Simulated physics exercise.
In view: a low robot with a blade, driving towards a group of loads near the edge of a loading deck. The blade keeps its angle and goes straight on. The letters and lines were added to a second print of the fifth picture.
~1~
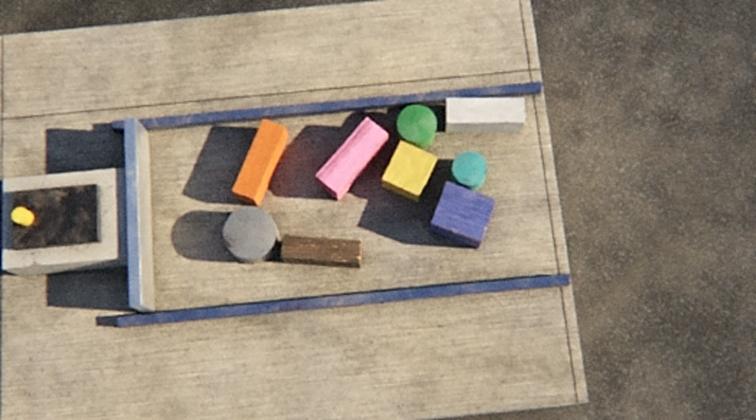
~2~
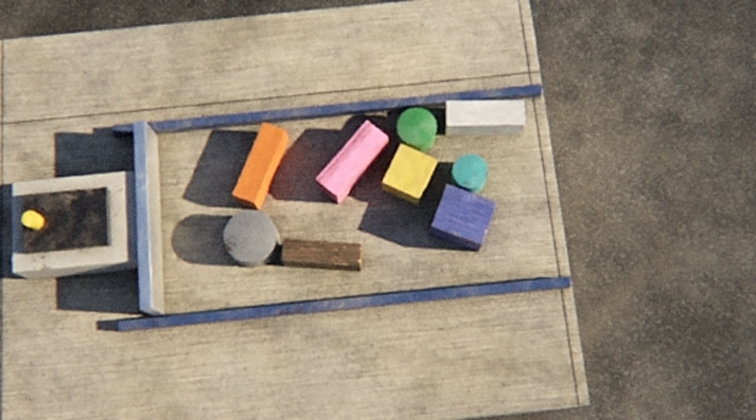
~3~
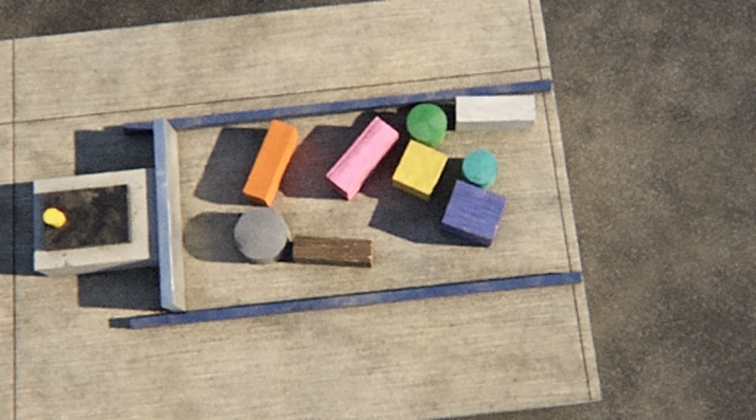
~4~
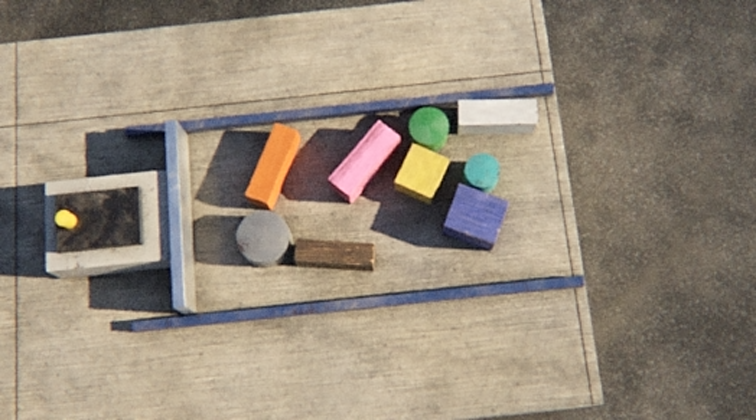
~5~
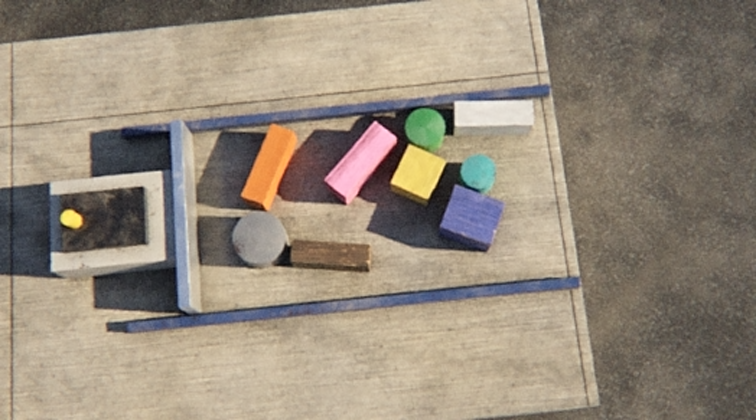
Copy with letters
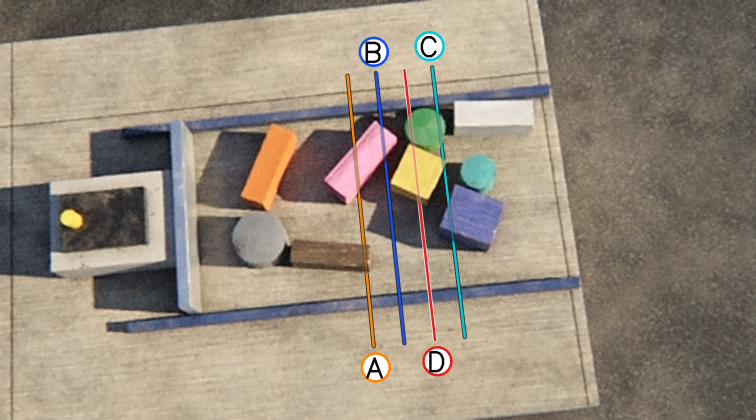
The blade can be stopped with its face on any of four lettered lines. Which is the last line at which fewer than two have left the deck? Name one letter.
It can go as far as C.
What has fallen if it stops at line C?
The white bar goes over.
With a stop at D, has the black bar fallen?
No.
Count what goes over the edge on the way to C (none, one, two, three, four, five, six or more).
By then, one.
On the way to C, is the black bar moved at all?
By then, yes.
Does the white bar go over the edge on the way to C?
Yes.
On the marked copy, A at (360, 206); B at (390, 203); C at (448, 197); D at (419, 200).
Following C. Soon after the start, robot (207, 209); black bar (370, 263); orange stick (295, 163).
Later, robot (302, 199); white bar (500, 117); turquoise canister (486, 175).
In the end, robot (376, 191); white bar over the edge; turquoise canister (556, 166); one fallen.
As for the rest, A is within the limit but short; B is within the limit but short; D is within the limit but short.
